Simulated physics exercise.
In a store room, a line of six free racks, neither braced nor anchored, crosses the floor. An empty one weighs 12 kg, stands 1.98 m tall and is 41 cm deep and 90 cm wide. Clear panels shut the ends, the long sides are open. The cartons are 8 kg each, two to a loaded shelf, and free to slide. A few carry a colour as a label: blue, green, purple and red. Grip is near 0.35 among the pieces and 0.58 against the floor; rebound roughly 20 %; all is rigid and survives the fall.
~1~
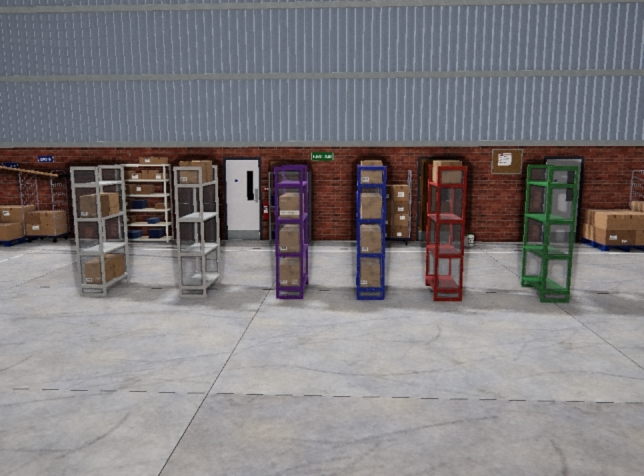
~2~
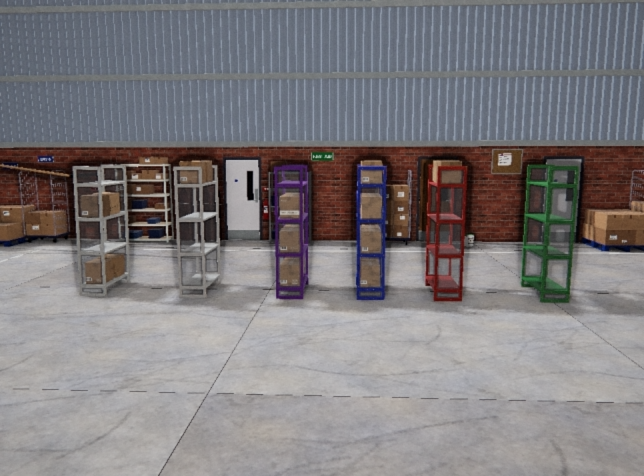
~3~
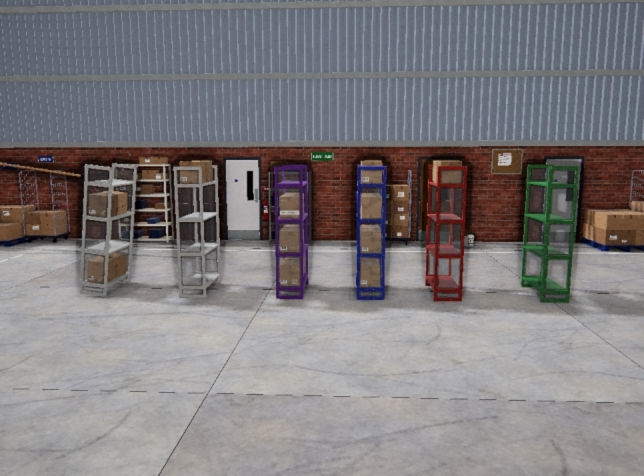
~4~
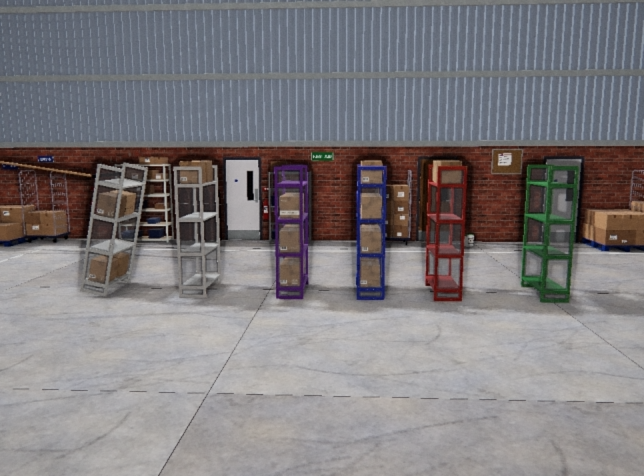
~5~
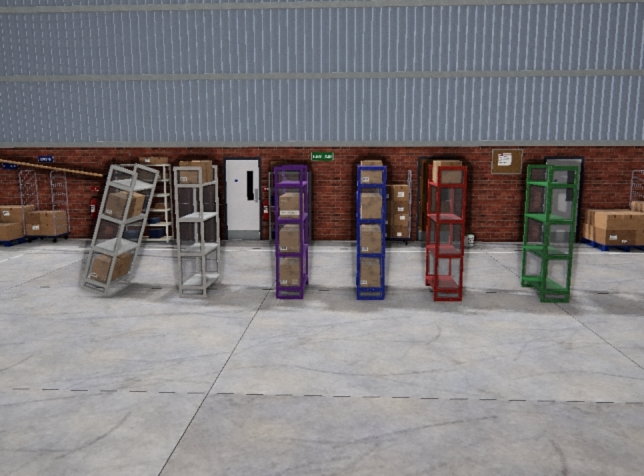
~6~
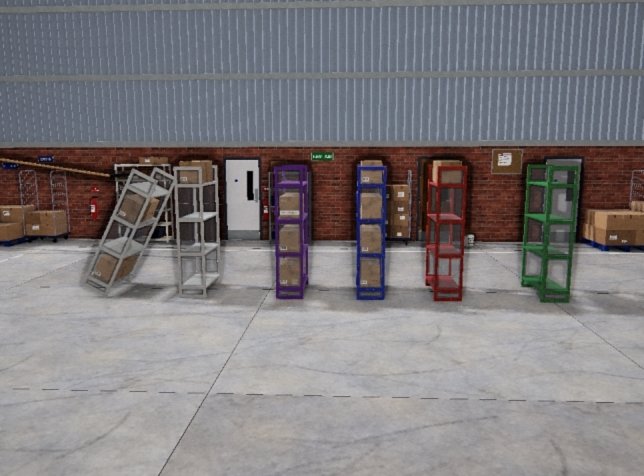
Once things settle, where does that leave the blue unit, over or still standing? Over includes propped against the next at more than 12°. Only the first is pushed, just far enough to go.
In the end the blue unit goes over.
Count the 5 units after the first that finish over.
It comes to 5.
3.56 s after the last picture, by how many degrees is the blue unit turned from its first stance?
Some 50°.
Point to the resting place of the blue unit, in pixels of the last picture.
Around (439, 253).
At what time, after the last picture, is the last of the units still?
Around 5.0 s.
Then, 2.24 s after the last picture, 6 cartons spilt or dropped; 2 of the 5 other units over; blue unit unmoved; purple unit leaning 26°.
Then, 3.56 s after the last picture, 22 cartons spilt or dropped; 4 of the 5 other units over; blue unit leaning 48°; purple unit leaning 52°.
At rest, 22 cartons spilt or dropped; 5 of the 5 other units over; blue unit leaning 63°; green unit lying flat; red unit lying flat. Not one is left standing. As the last picture would show them, middles, blue unit near (439, 253), green unit near (636, 283).
